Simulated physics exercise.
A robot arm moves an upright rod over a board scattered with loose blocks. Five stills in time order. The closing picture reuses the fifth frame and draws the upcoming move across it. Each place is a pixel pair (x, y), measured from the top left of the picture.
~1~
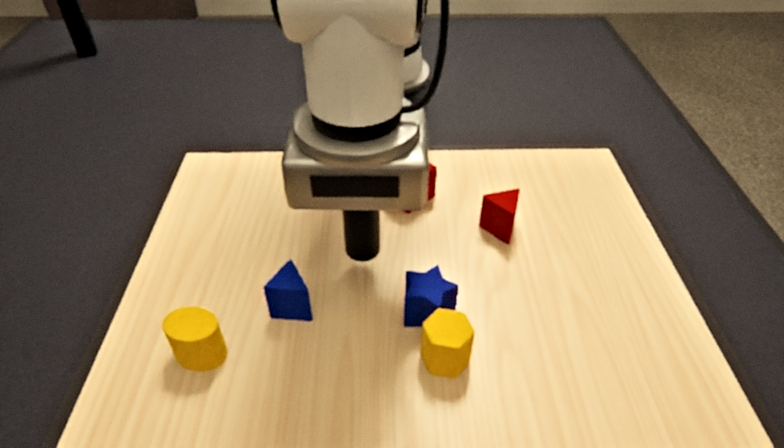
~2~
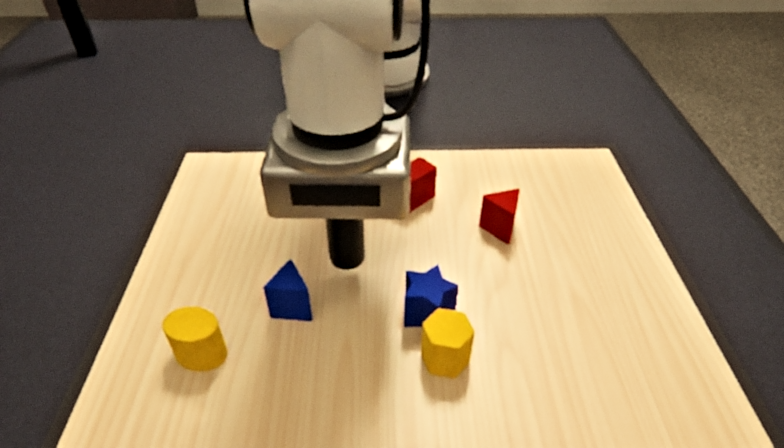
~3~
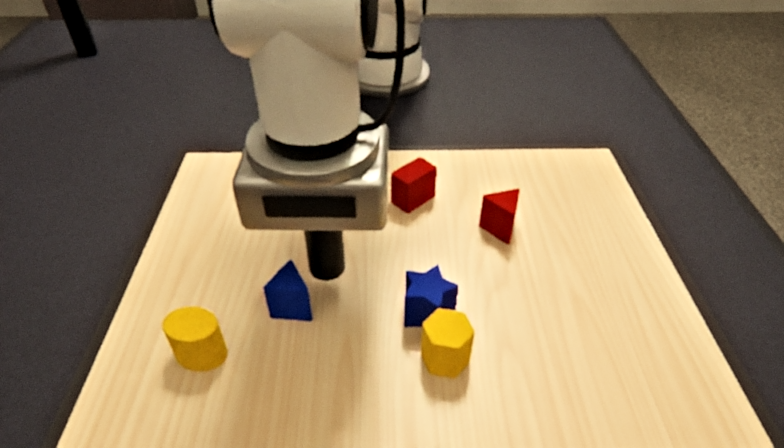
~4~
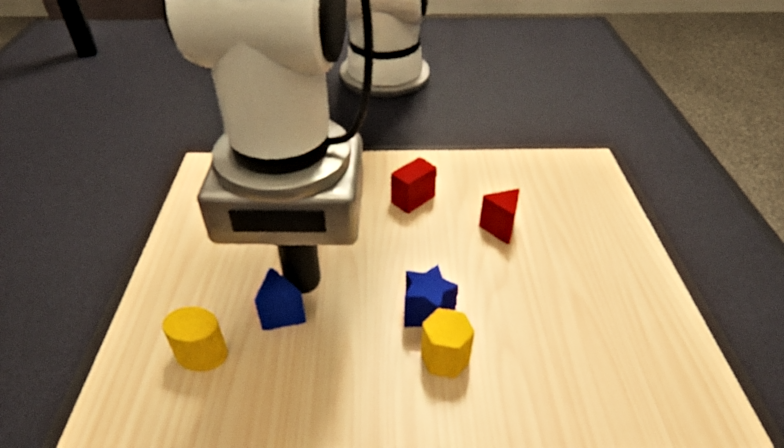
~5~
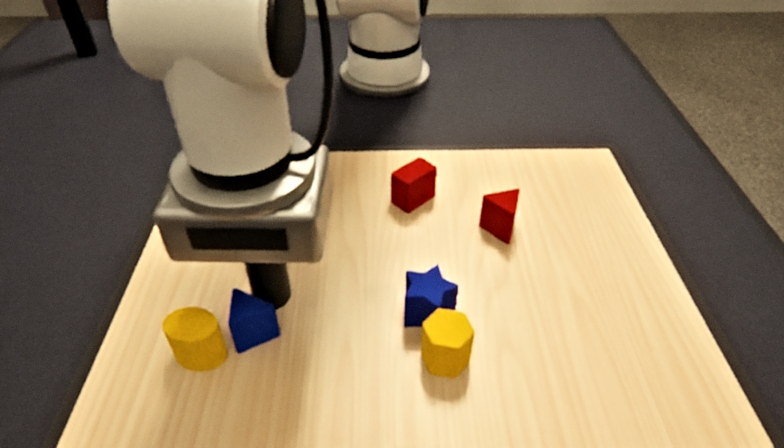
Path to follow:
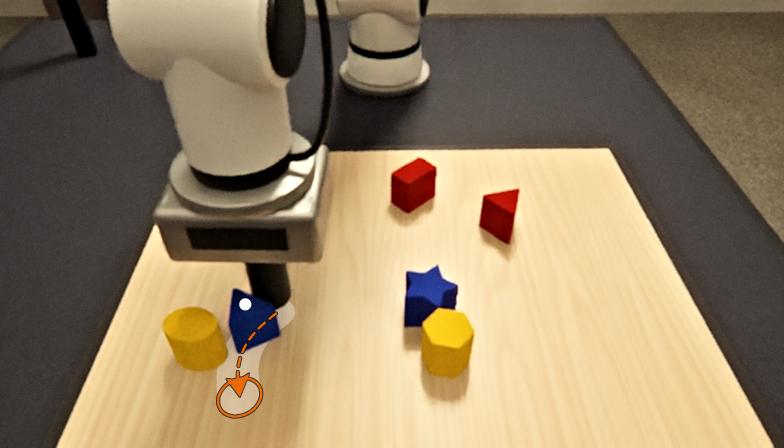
The robot arm moves its rod left and pushes the blue triangle toward the yellow block.
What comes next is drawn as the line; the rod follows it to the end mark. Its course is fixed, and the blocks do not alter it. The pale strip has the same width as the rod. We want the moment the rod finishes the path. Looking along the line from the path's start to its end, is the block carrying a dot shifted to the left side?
The answer is no.
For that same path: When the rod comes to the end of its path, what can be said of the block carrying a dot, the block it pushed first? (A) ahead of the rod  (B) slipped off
The one that fits is B, slipped off.
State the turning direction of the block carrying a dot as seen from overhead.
It spins clockwise.
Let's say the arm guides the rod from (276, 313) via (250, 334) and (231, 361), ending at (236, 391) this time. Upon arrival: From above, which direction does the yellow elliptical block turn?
It spins with the clock.
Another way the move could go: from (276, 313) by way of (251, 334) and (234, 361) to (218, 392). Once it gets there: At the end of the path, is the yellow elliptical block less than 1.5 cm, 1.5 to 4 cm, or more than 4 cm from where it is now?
The distance will be 1.5 to 4 cm.
The drawn path runs from (276, 313) via (252, 336) and (239, 365), ending at (240, 397); the dot is on the blue triangle.
On the path given first. Halfway along, rod at (238, 335); yellow elliptical block at (173, 334), turned 50° clockwise; blue triangle at (209, 347).
At the end, rod at (235, 381); yellow elliptical block at (172, 334), turned 50° clockwise; blue triangle at (189, 376), turned 40° clockwise.
